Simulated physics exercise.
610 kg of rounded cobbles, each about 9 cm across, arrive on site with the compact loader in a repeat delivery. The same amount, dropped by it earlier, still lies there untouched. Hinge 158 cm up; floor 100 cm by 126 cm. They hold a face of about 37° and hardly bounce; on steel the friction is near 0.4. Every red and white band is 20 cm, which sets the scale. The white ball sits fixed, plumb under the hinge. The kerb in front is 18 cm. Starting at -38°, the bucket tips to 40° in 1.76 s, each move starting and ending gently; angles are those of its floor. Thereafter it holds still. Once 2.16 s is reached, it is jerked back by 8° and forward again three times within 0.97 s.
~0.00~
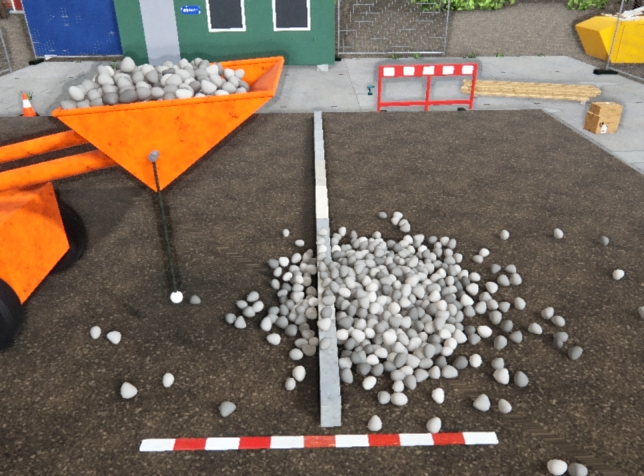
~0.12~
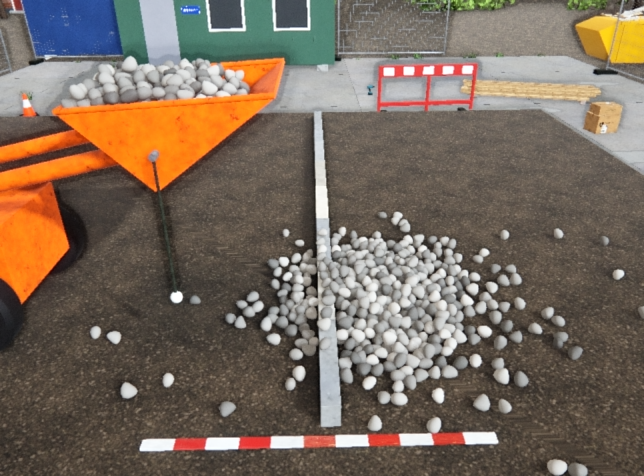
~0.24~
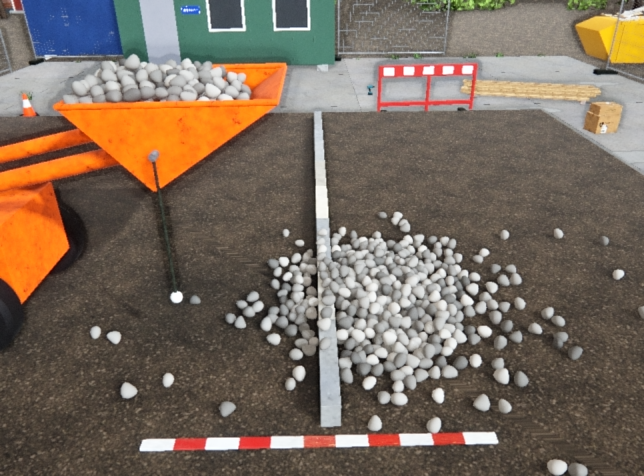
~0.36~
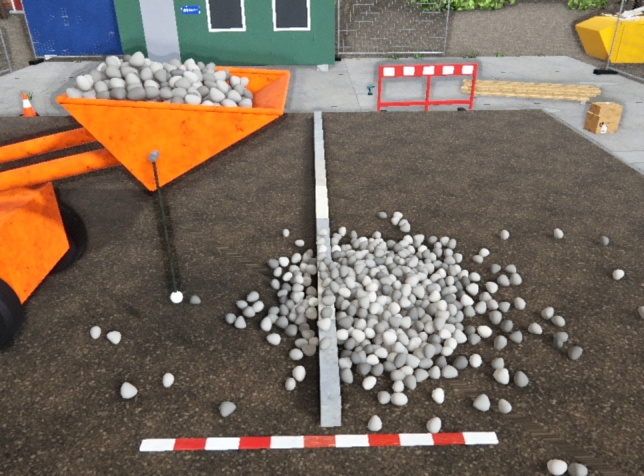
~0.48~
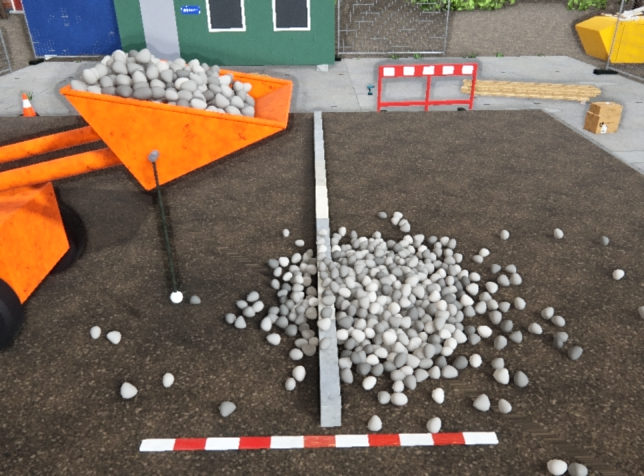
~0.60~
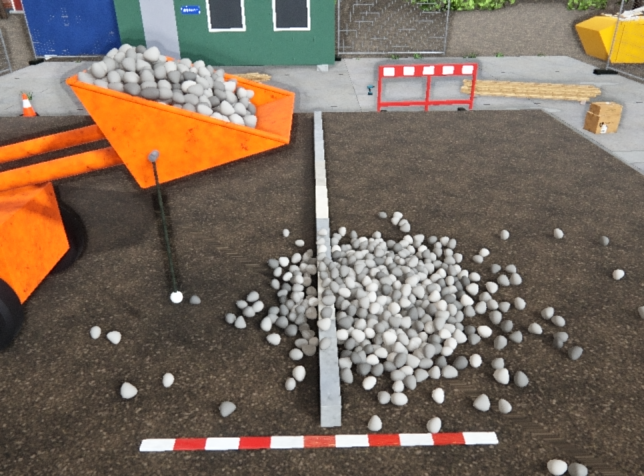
The clip opens on an orange bucket of grey stones at the upper left, beside a loose pile of similar stones lying across a kerb. The bucket gradually tilts, its left end rising and right lip lowering, while the stones inside shift slightly with it and the ground pile stays still.
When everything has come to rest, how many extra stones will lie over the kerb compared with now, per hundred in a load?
About 41 per hundred.
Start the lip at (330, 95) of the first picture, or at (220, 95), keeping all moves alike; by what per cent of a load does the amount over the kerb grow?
Around 90 and 10 percent respectively.
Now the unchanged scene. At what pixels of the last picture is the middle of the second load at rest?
Near (313, 287).
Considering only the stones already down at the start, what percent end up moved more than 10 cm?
Near 5 per cent, I reckon.
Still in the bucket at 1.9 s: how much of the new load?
Roughly 30 parts in a hundred of the load.
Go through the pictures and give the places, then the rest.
In the first picture, lip at (273, 94), floor tilted -38°, highest stones at (151, 71). The earlier load is highest near (340, 284), 23 cm above ground level, 15 % on this side of the kerb, 86 % over the kerb.
In the second picture, the bucket is at -37°, its lip at (274, 96); the top of the load is at (149, 70); the stones move at 0.1 m/s on average.
In the third picture, the bucket is at -34°, its lip at (277, 103); the top of the load is at (132, 68); the stones move at 0.2 m/s on average.
In the fourth picture, the bucket is at -30°, its lip at (281, 113); the top of the load is at (127, 65); the stones move at 0.2 m/s on average.
In the fifth picture, the bucket is at -24°, its lip at (285, 126); the top of the load is at (132, 60); the stones move at 0.3 m/s on average.
In the sixth picture, lip at (288, 141), floor tilted -17°, highest stones at (133, 55); the stones move at 0.3 m/s on average.
After 1.3 s the floor is at 28°; in per cent of one load, 95 in the bucket, 20 on this side of the kerb, 86 over the kerb; the foremost stones are at (590, 287).
After 1.9 s the floor is at 40°; in per cent of one load, 29 in the bucket, 74 on this side of the kerb, 98 over the kerb; the foremost stones are at (590, 287).
After 3.6 s the floor is at 40°; in per cent of one load, 0 in the bucket, 73 on this side of the kerb, 127 over the kerb; the foremost stones are at (576, 269).
After 6.4 s the floor is at 40°; in per cent of one load, 0 in the bucket, 73 on this side of the kerb, 127 over the kerb; the foremost stones are at (576, 269). Net gain over the kerb, 41.
